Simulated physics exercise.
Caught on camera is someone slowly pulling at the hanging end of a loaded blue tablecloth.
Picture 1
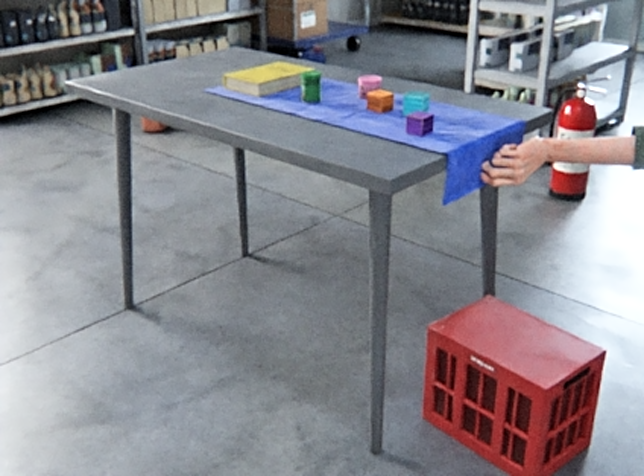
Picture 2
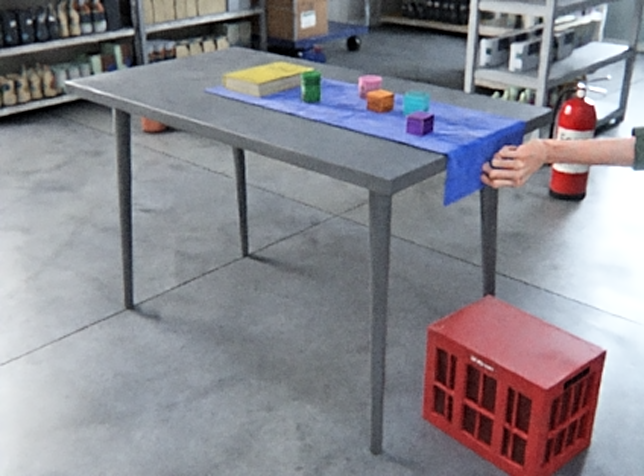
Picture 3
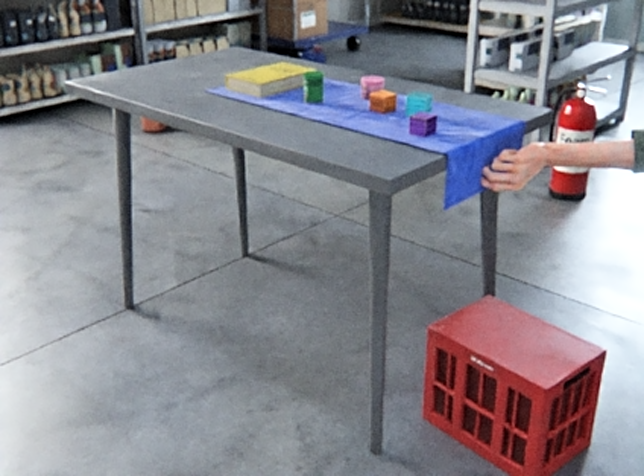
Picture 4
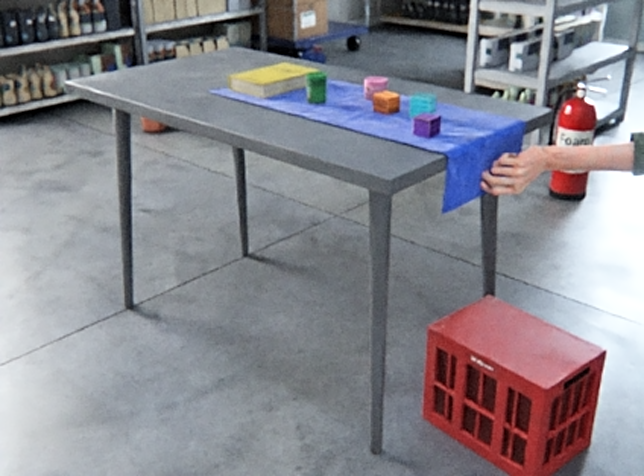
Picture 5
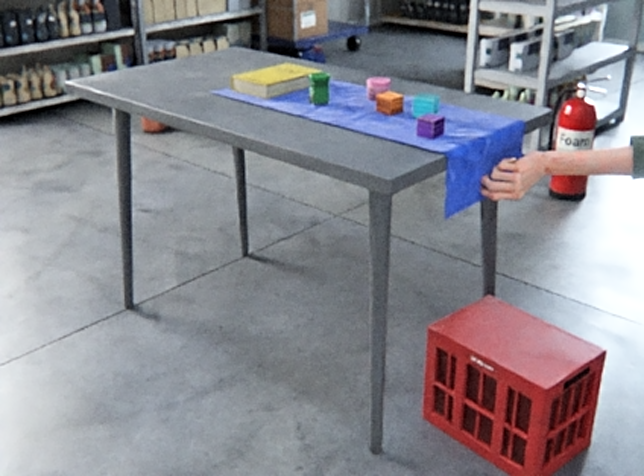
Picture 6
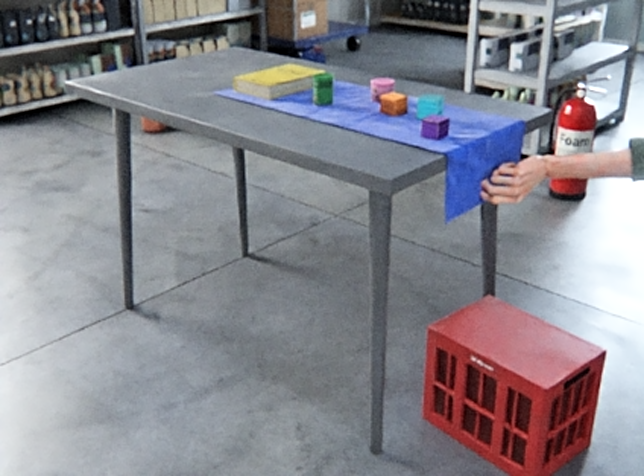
A blue tablecloth carrying small colourful objects slides slightly right as a hand pulls its hanging end.
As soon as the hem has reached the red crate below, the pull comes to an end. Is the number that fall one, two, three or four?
It sends three things down.
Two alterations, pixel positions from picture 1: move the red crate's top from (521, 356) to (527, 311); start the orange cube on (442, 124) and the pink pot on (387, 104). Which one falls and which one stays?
Outcome: Orange cube is gone; pink pot keeps its perch.
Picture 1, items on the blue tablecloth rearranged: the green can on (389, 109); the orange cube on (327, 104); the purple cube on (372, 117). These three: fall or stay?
Fate of the green can: It goes; fate of the orange cube: It stays; fate of the purple cube: It goes.
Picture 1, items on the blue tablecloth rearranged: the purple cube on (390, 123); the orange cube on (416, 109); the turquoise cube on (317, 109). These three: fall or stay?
The purple cube ends up off; the orange cube ends up off; the turquoise cube stays put.
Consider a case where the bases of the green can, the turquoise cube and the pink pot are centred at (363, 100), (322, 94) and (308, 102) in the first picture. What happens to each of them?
The green can ends up on top, the turquoise cube ends up on top and the pink pot ends up on top.
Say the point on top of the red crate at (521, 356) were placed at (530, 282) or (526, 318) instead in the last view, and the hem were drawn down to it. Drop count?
Going over the edge would be 1 and 2.
Soon after, hem near (482, 233); all still up.
After that, hem near (479, 284); purple cube and turquoise cube gone.
In the end, hem on the crate; purple cube, turquoise cube and orange cube gone. It carries off three.
